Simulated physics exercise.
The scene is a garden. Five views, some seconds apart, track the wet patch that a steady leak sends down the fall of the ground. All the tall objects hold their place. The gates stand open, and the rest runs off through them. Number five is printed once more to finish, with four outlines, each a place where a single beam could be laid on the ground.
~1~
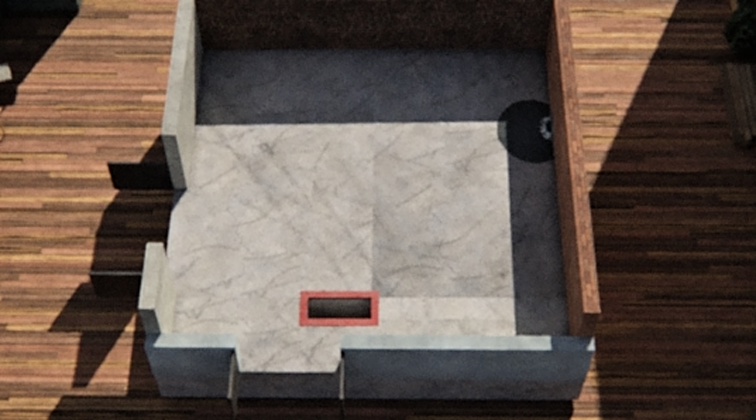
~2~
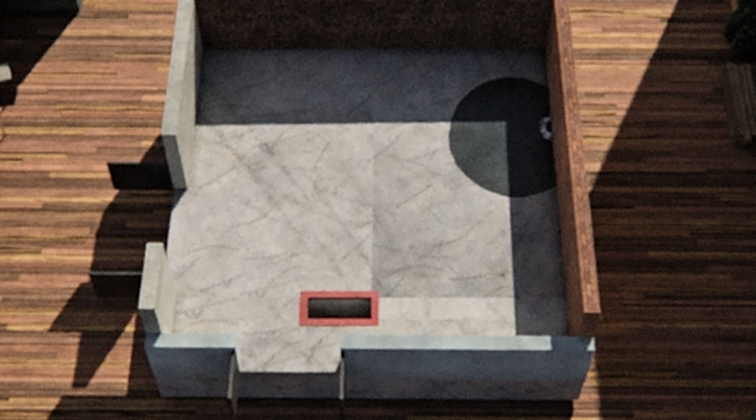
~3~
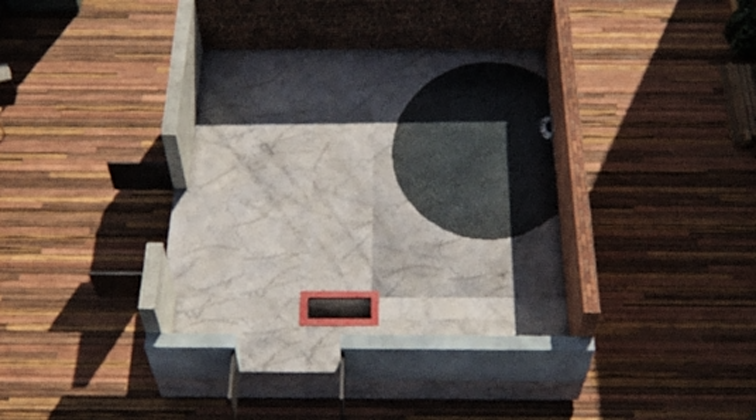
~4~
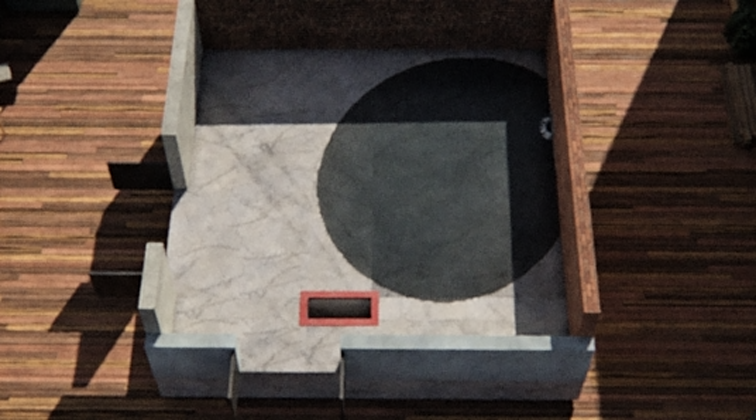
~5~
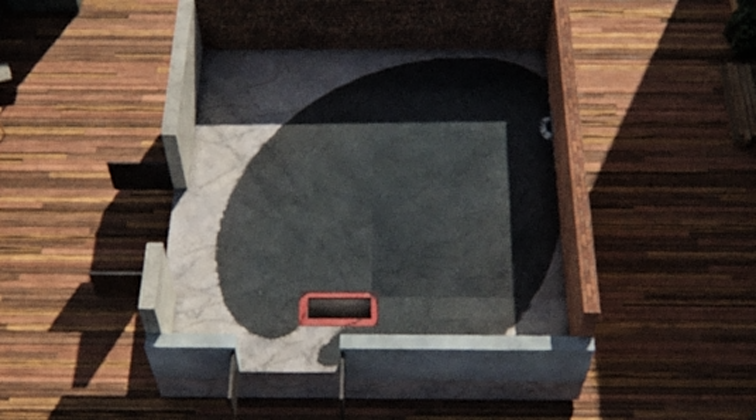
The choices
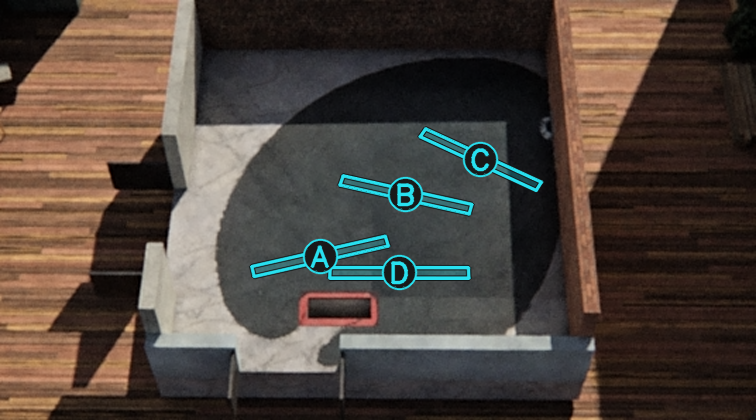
Walled garden seen from above, with dark water spreading from the right wall across the pale floor and surrounding a red-rimmed drain.
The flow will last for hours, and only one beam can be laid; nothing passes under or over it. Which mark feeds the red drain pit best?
A beats the others.
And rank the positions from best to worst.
The order is A, B, C, D.
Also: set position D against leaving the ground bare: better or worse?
Worse.
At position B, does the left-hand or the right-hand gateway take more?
More leaves on the left.
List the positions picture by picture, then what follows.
Outfall at (553, 126); red drain pit at (339, 308); open gate at (182, 240); open gate at (291, 359); 3 % of the ground under water, visible out to (506, 114); red drain pit still dry, in the first frame.
In the second frame, 9 % of the ground under water, visible out to (465, 166); red drain pit still dry.
In the third frame, 21 % of the ground under water, visible out to (431, 218); red drain pit still dry.
In the fourth frame, 39 % of the ground under water, visible out to (326, 218); red drain pit still dry.
In the fifth frame, 62 % of the ground under water, visible out to (225, 288); red drain pit taking water.
In cyan, A from (252, 271) to (386, 241); B from (341, 180) to (470, 209); C from (422, 132) to (538, 186); D from (329, 272) to (468, 272).
If A is chosen, about 20 % of the stream goes into the red drain pit, about 80 % out by the gates.
If B is chosen, about 14 % of the stream goes into the red drain pit, about 86 % out by the gates.
If C is chosen, about 9 % of the stream goes into the red drain pit, about 91 % out by the gates.
If D is chosen, about 6 % of the stream goes into the red drain pit, about 94 % out by the gates.
